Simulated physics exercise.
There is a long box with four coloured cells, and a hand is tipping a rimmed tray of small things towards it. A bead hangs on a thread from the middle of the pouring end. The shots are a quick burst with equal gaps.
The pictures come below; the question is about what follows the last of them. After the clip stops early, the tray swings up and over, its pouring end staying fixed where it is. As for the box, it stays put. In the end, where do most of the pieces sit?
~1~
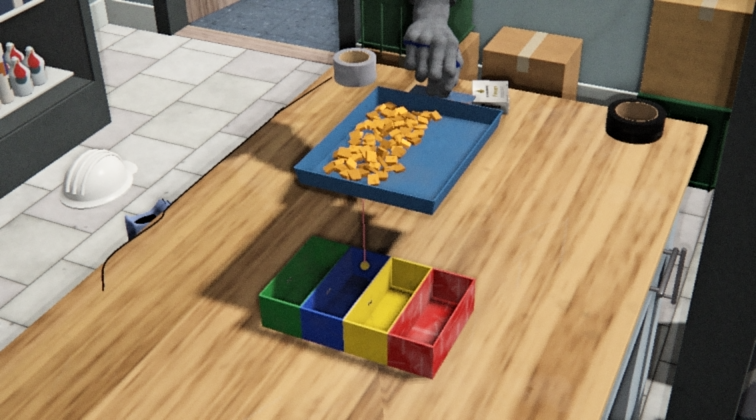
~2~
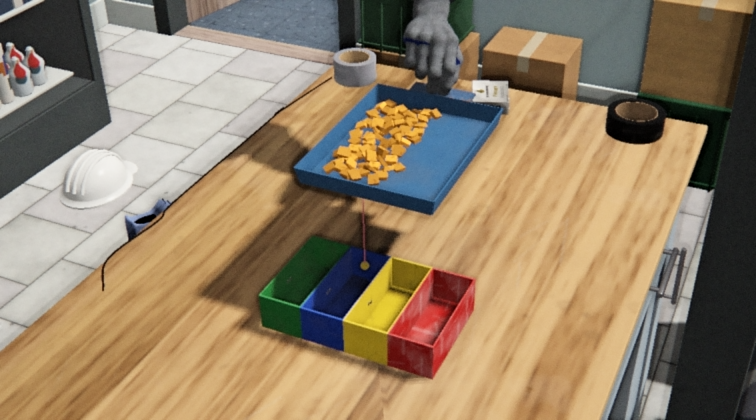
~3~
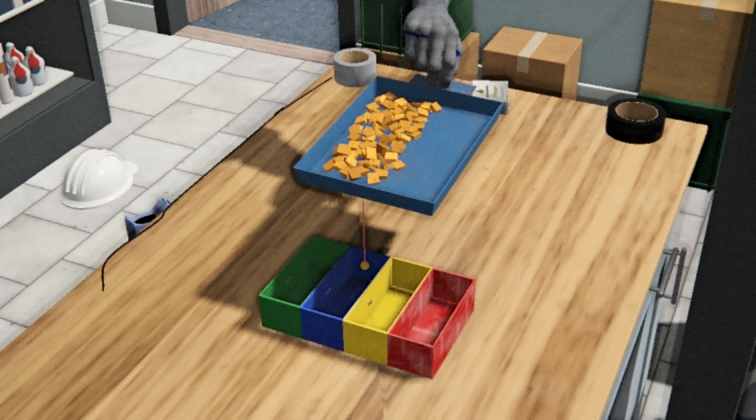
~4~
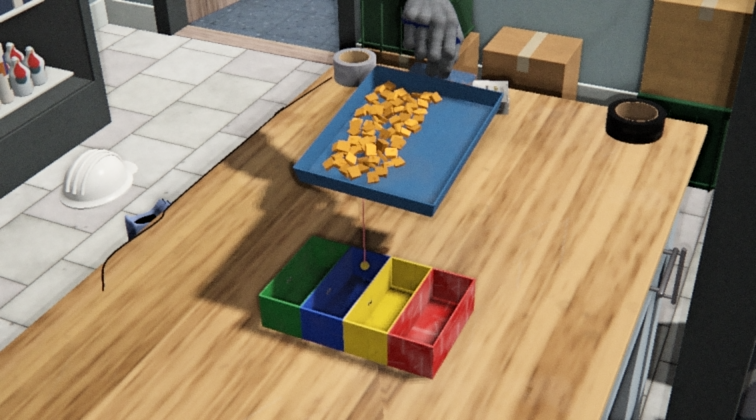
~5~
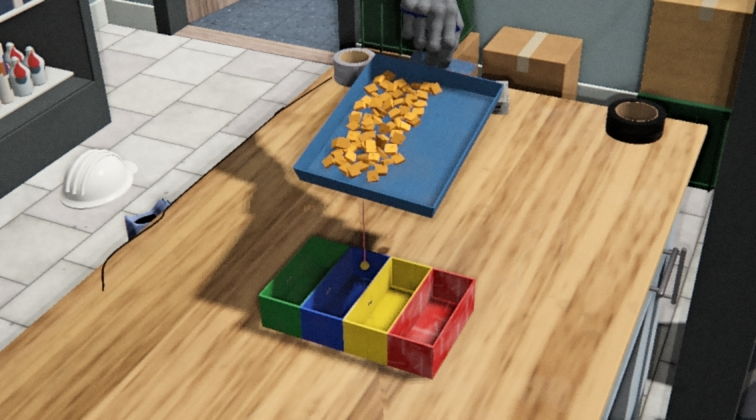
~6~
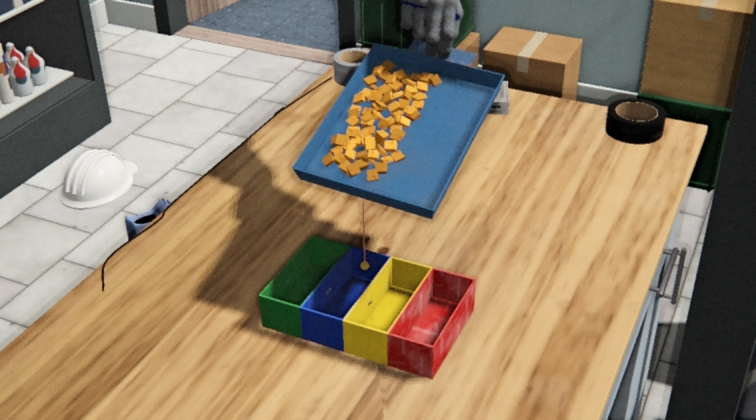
Most sit in the yellow cell.
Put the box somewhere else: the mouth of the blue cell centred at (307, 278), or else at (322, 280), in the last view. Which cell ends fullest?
You'd see the red one win the first time and the cell in red win the second.
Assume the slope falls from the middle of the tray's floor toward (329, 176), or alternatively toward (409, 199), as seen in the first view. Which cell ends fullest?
Green, then red.
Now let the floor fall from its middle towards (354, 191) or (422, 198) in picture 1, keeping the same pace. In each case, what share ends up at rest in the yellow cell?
For the first aim it is 0 in a hundred, for the second 40 in a hundred.
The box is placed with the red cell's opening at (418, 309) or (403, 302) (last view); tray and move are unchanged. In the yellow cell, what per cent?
Close to 40 in a hundred first, close to 30 in a hundred second.
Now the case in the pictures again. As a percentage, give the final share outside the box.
That comes to some 10 per cent.
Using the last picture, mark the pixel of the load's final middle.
Close to (373, 333) in the last view.
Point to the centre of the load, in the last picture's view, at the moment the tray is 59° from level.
The load is centred around (376, 181).
Soon, tray tipped steeply; all on the tray.
A while on, tray tipped right over; most on the tray; a small part in the yellow cell; a stray few in the red cell; a stray few in the blue cell; a stray few falling or outside the box.
Towards the end, tray tipped past a quarter turn; about half in the yellow cell; about a quarter in the blue cell; about a quarter in the red cell; a small part falling or outside the box.
Finally, tray tipped past a quarter turn; about half in the yellow cell; about a quarter in the blue cell; about a quarter in the red cell; none in the green cell; a small part outside the box.
